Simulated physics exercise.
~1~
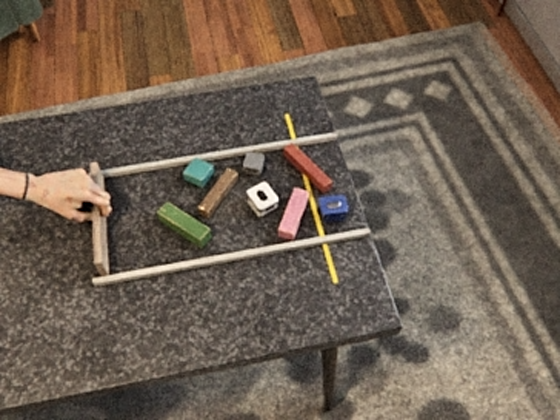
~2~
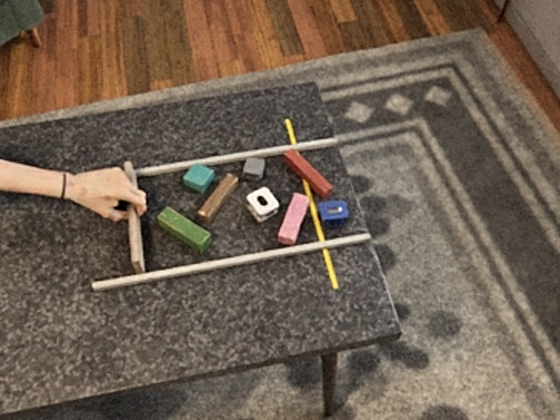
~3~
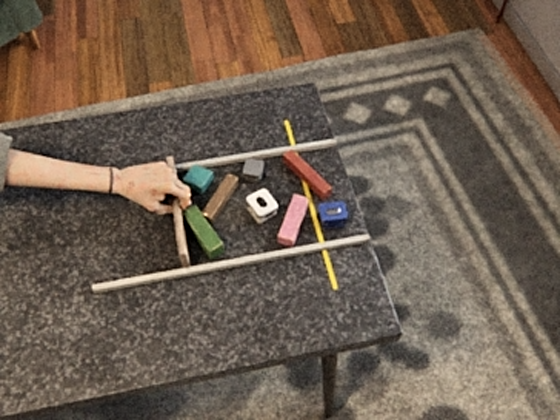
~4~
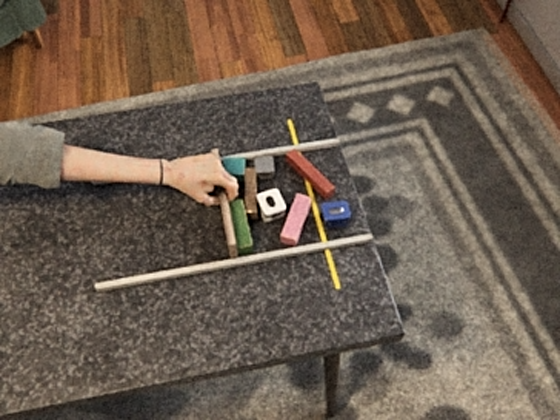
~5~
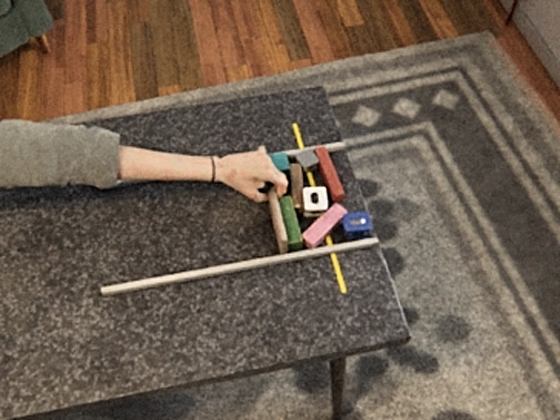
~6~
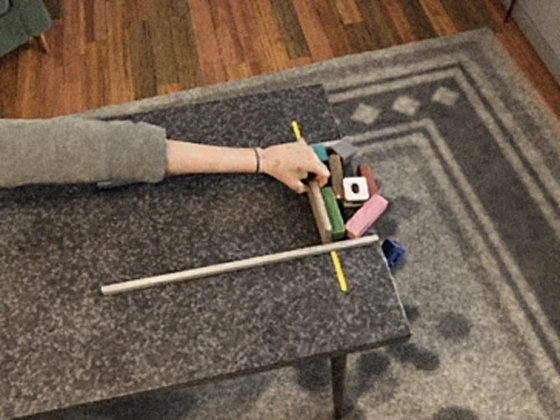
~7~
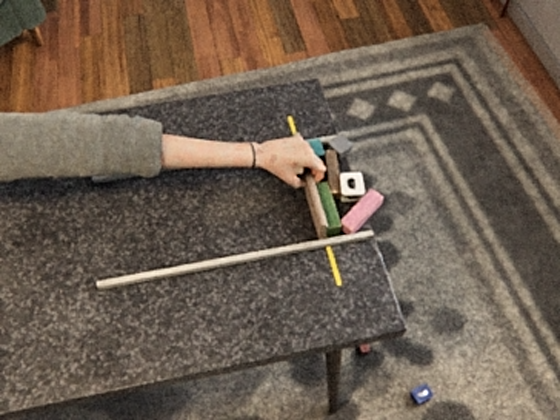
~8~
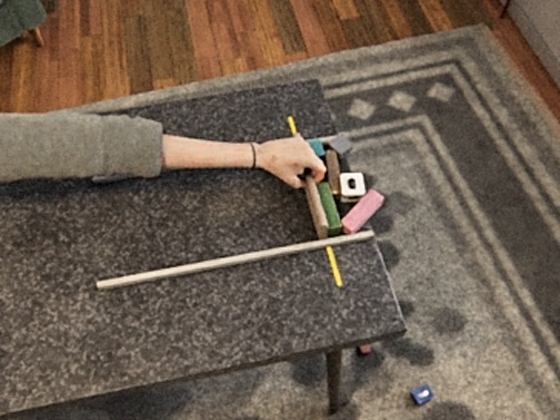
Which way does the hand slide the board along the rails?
The hand slides the board to the right, towards the yellow strip near the end of the table.
